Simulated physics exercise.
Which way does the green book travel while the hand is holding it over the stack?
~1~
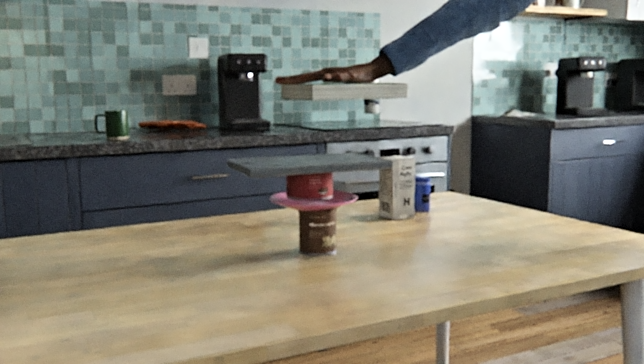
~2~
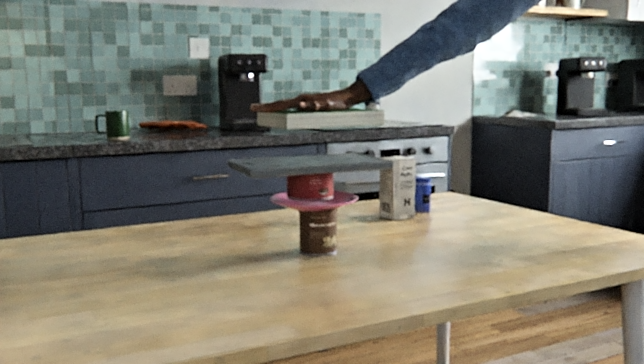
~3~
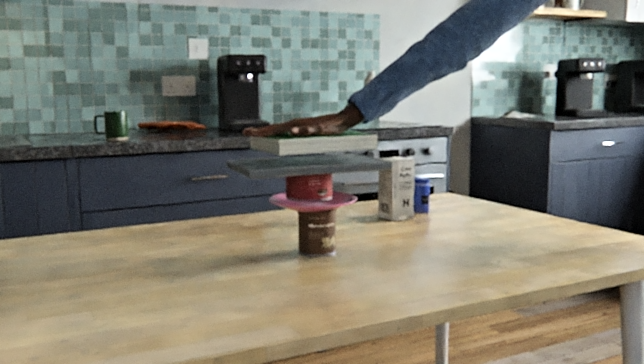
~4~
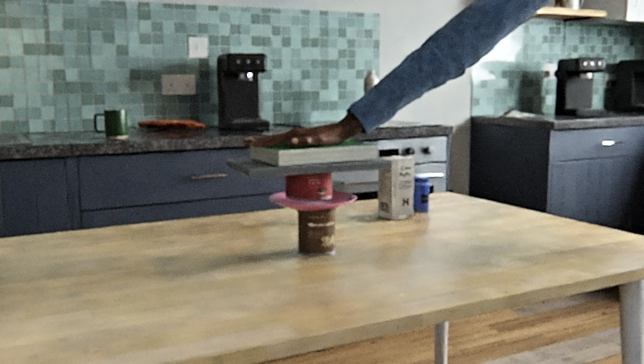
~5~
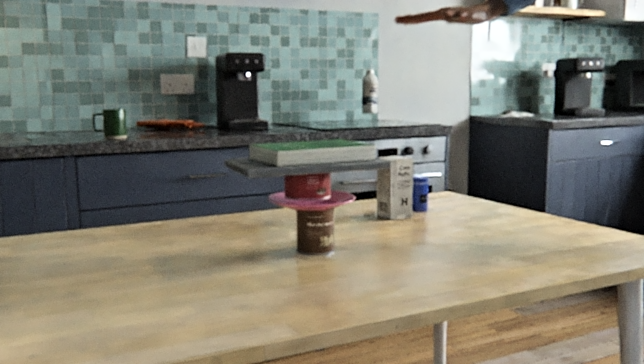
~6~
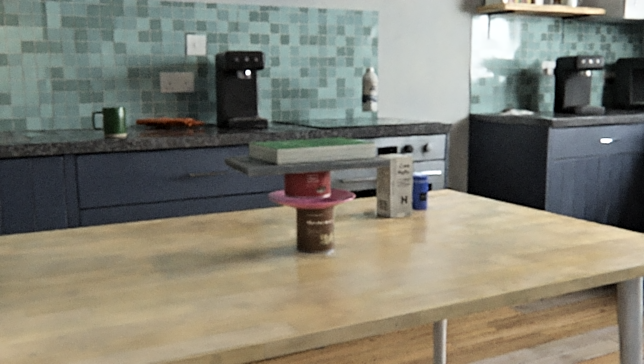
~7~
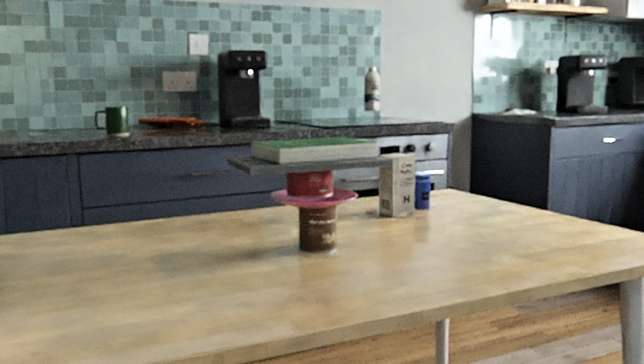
The green book moves down, until it rests on the grey tray at the top of the stack.
